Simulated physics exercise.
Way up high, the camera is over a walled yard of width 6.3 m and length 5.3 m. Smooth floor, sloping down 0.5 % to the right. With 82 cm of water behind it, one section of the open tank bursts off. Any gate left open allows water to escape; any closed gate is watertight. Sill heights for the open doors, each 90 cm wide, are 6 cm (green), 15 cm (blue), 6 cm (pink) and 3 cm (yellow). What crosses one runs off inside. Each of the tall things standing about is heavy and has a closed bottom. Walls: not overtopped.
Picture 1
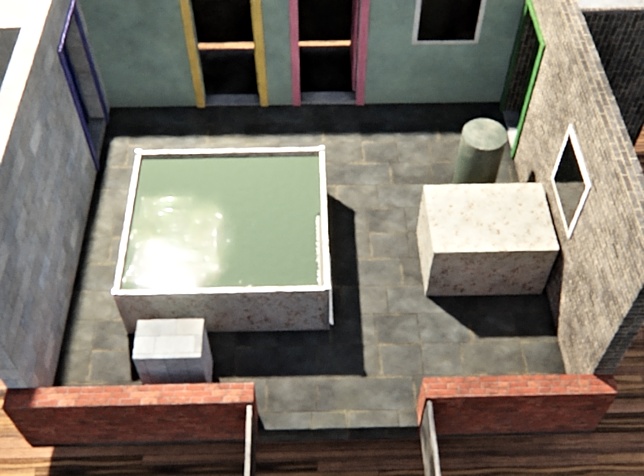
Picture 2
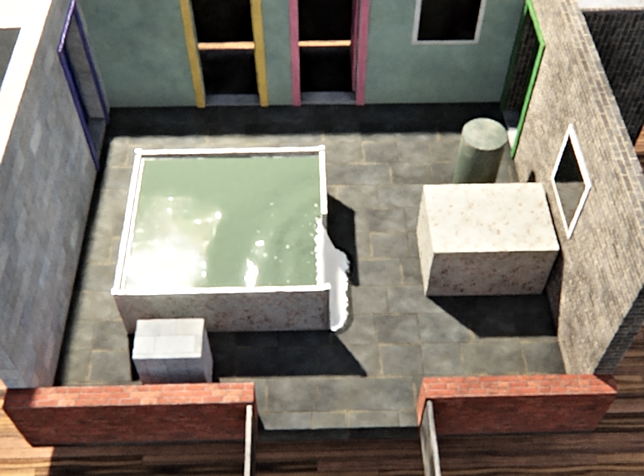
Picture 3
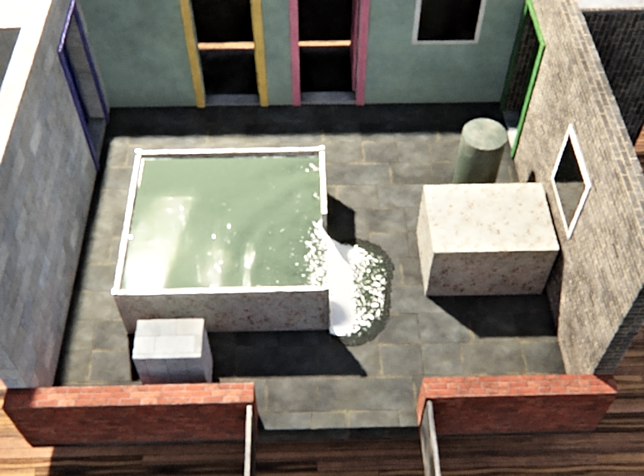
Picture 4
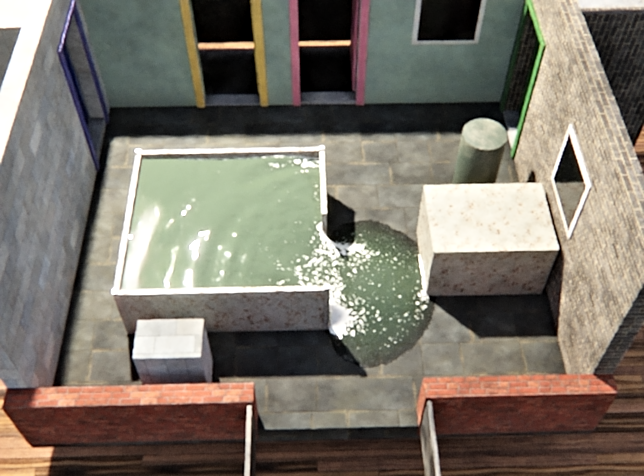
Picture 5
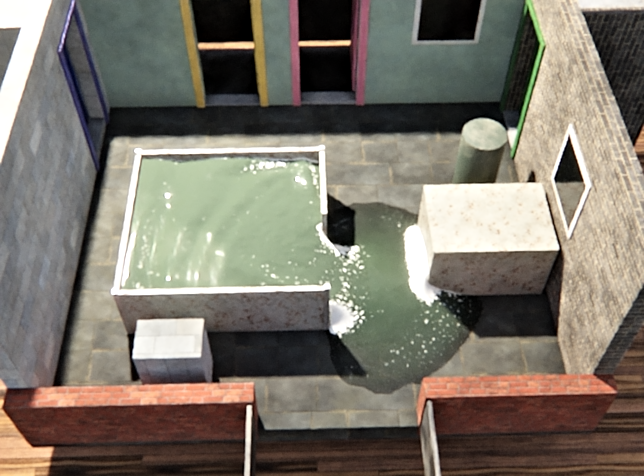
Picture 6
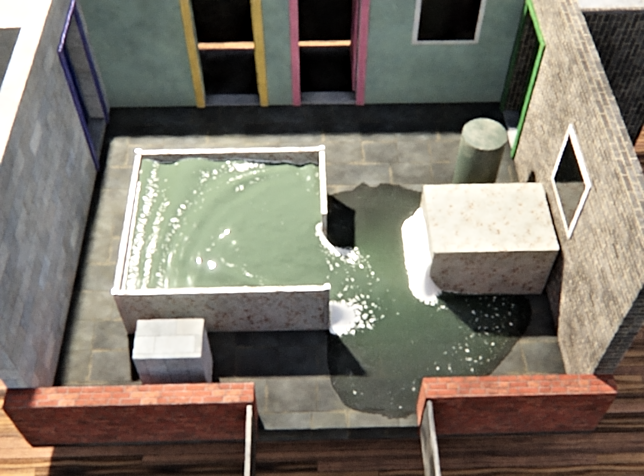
Greenish water burst through the right side of a square open tank in a walled yard, foamed onto the grey floor, then spread around a speckled block and toward the low red front wall.
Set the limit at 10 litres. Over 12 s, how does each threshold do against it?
At the green door the water goes past it. At the blue door the water stays short of it. At the pink door the water goes past it. At the yellow door the water goes past it.
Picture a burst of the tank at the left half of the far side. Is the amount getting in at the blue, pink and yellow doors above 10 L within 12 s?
At blue the amount is higher than the mark, at pink it is higher than the mark, and at yellow it is higher than the mark.
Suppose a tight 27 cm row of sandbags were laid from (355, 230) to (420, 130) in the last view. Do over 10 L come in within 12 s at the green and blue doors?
Then the green door is over the mark and the blue door is short of it.
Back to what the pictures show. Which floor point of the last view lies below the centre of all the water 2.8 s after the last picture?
Around (332, 270).
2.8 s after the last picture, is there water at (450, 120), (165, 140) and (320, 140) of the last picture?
First spot submerged, second not yet wet, third submerged.
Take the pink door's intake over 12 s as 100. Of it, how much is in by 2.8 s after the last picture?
About 25%.
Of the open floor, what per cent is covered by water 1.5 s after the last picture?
Close to 45 in a hundred parts are wet.
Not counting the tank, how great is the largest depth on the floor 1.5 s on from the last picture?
About 56 cm.
Then, 0.7 s after the last picture water covers 35 % of the floor and is deepest (68 cm) near (546, 404); green door not reached, blue door not reached, pink door not reached, yellow door not reached.
Then, 1.5 s after the last picture water covers 45 % of the floor and is deepest (56 cm) near (484, 392); green door 3 cm at the sill, 0 L in, blue door not reached, pink door 11 cm at the sill, 2 L in, yellow door not reached.
Then, 2.8 s after the last picture water covers 65 % of the floor and is deepest (48 cm) near (425, 393); green door 15 cm at the sill, 17 L in, blue door not reached, pink door 16 cm at the sill, 64 L in, yellow door 6 cm at the sill, 4 L in.
Then, 6.3 s after the last picture water covers 90 % of the floor and is deepest (21 cm) near (412, 283); green door 14 cm at the sill, 108 L in, blue door 13 cm at the sill, 0 L in, pink door 14 cm at the sill, 217 L in, yellow door 6 cm at the sill, 24 L in.
Then, 11.3 s after the last picture water covers 100 % of the floor and is deepest (14 cm) near (486, 405); green door 9 cm at the sill, 182 L in, blue door 8 cm at the sill, 0 L in, pink door 10 cm at the sill, 279 L in, yellow door 5 cm at the sill, 41 L in.
